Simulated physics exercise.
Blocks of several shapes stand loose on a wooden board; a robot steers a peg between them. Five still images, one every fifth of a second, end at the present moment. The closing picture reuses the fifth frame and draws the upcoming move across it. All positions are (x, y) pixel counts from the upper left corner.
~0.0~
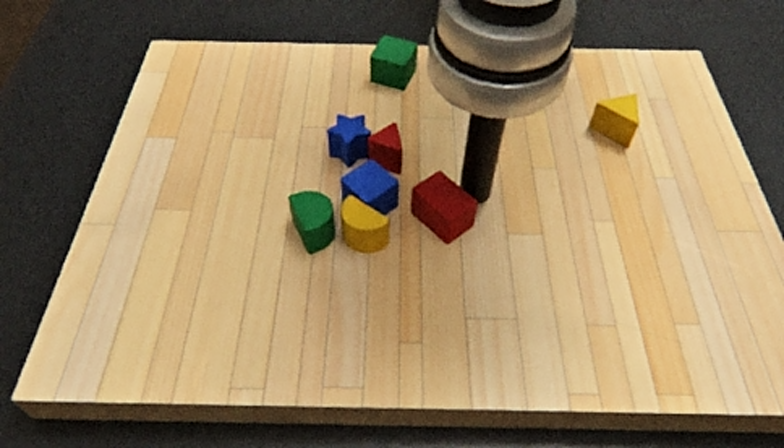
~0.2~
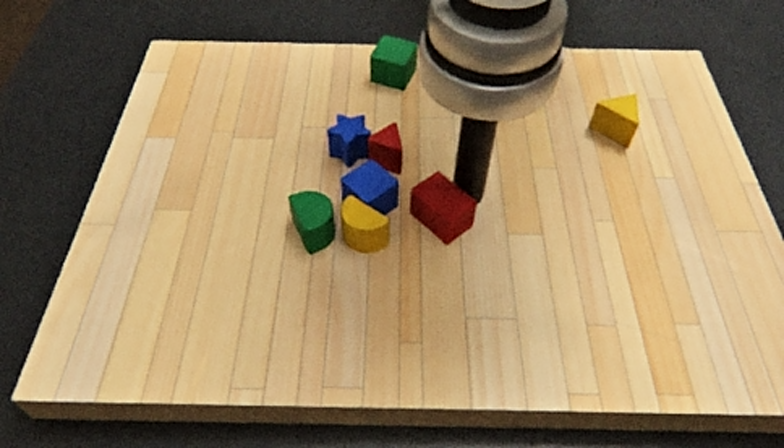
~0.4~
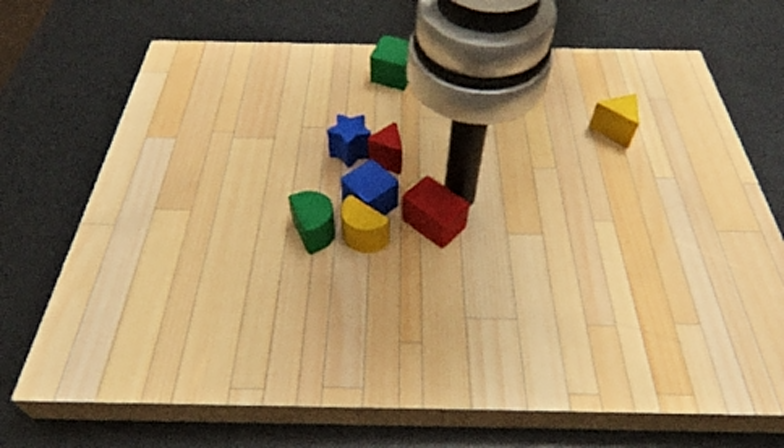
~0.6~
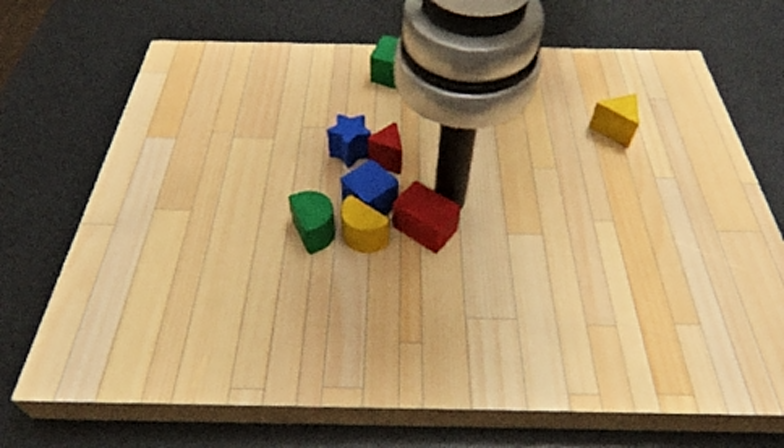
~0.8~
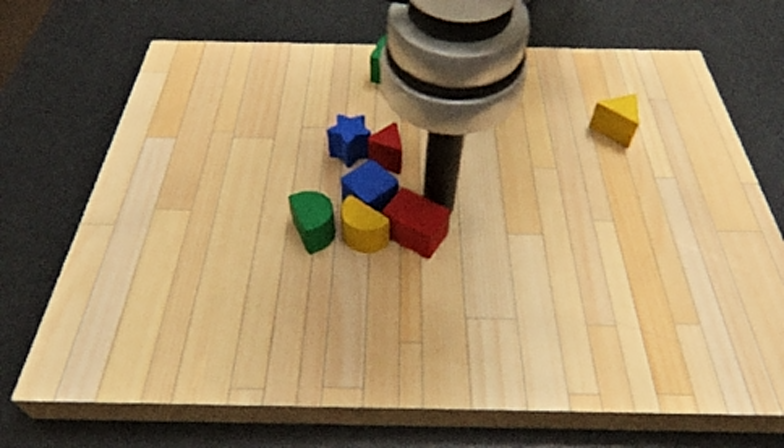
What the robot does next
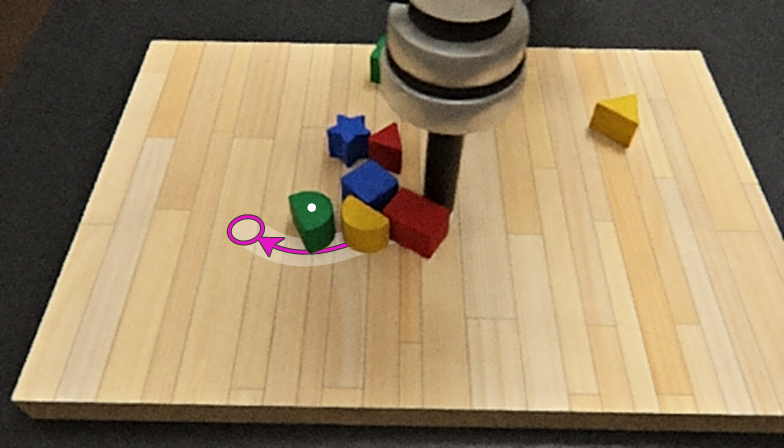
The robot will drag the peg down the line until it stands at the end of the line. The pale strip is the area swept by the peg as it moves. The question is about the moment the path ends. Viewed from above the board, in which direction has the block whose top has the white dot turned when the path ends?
Viewed from above: Clockwise.
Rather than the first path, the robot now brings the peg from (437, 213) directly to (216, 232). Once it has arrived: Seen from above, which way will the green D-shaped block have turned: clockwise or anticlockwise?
Looking down on the board, it turns counter-clockwise.
Path on the board, from (437, 213) via (375, 235) and (307, 252), ending at (246, 230); the dot is on the green D-shaped block.
What follows on the original path. One third of the way, peg at (375, 228); yellow D-shaped block at (338, 230), turned 65° clockwise; red rectangular block at (382, 243), turned 25° anticlockwise.
Two thirds of the way, peg at (304, 246); green D-shaped block at (284, 203), turned 70° clockwise; yellow D-shaped block at (299, 255), turned 40° anticlockwise; red rectangular block at (378, 248), turned 45° anticlockwise.
At the end, peg at (244, 223); green D-shaped block at (263, 181), turned 160° clockwise; yellow D-shaped block at (299, 255), turned 40° anticlockwise; blue four-sided block in place; red triangular block in place; red rectangular block at (378, 248), turned 45° anticlockwise.
